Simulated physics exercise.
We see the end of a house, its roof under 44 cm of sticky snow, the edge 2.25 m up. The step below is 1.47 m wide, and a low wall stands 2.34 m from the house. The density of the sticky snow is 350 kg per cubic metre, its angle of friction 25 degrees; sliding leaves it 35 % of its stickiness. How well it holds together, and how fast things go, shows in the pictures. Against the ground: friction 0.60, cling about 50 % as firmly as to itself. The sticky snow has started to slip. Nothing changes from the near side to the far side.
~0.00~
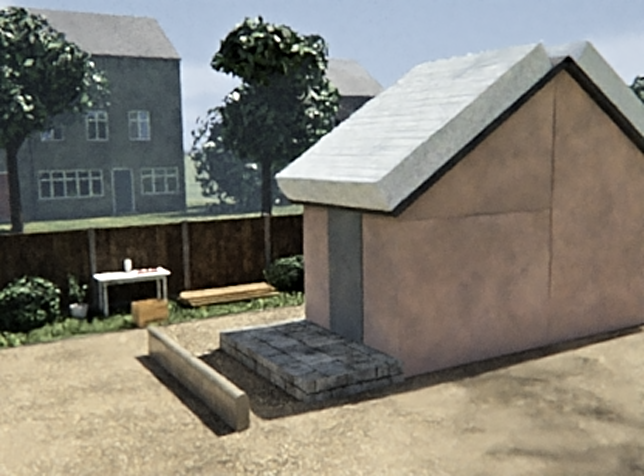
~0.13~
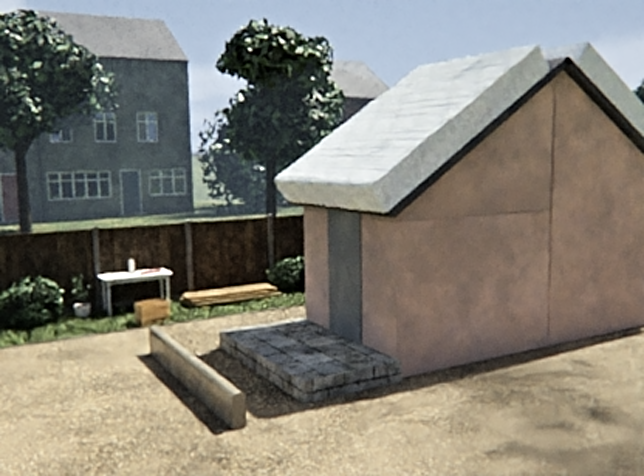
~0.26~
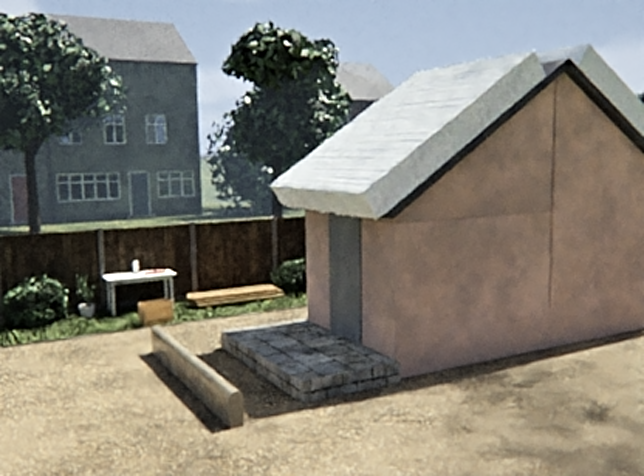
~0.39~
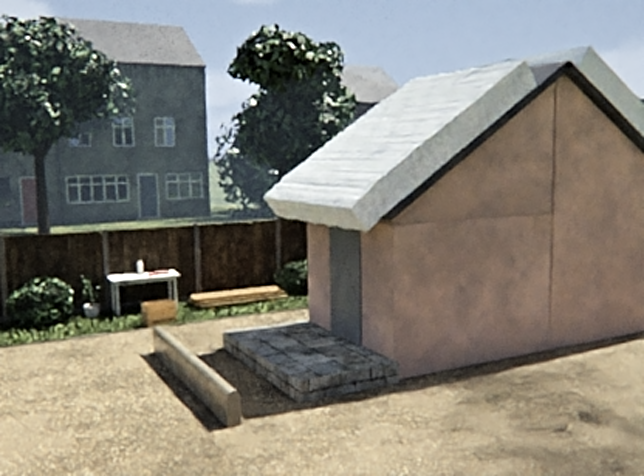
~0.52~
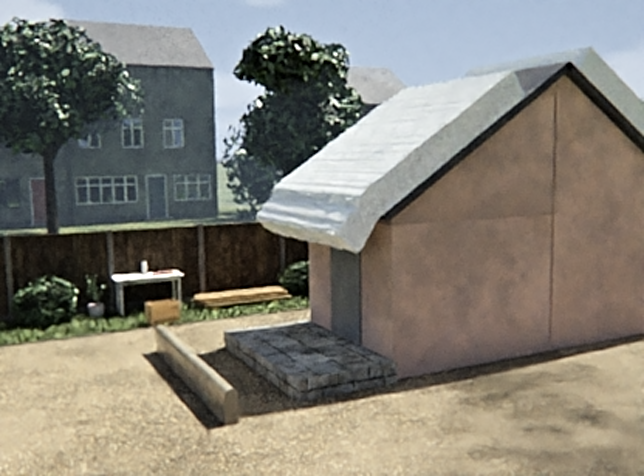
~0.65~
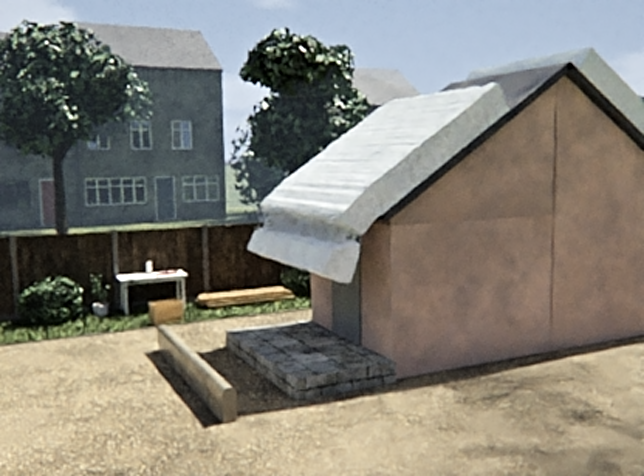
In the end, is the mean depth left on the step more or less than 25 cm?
The mean depth left on the step is less than 25 cm.
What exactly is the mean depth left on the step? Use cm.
About 20 cm.
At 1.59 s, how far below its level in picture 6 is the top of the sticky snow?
Some 2.9 m.
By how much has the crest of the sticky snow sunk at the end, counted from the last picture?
Some 3.3 m.
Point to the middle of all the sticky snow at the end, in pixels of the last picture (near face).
Near (197, 397).
By 1.08 s, 49 % of the snow is still up on the roof and 51 % is falling or down.
By 1.59 s, none of the snow is still up on the roof and all is falling or down.
By 2.09 s, none of the snow is still up on the roof and all is falling or down.
By 2.60 s, none of the snow is still up on the roof and all is falling or down.
By 2.80 s, at the end, none of the snow is still up on the roof and the snow on the step is 20 cm deep on average.
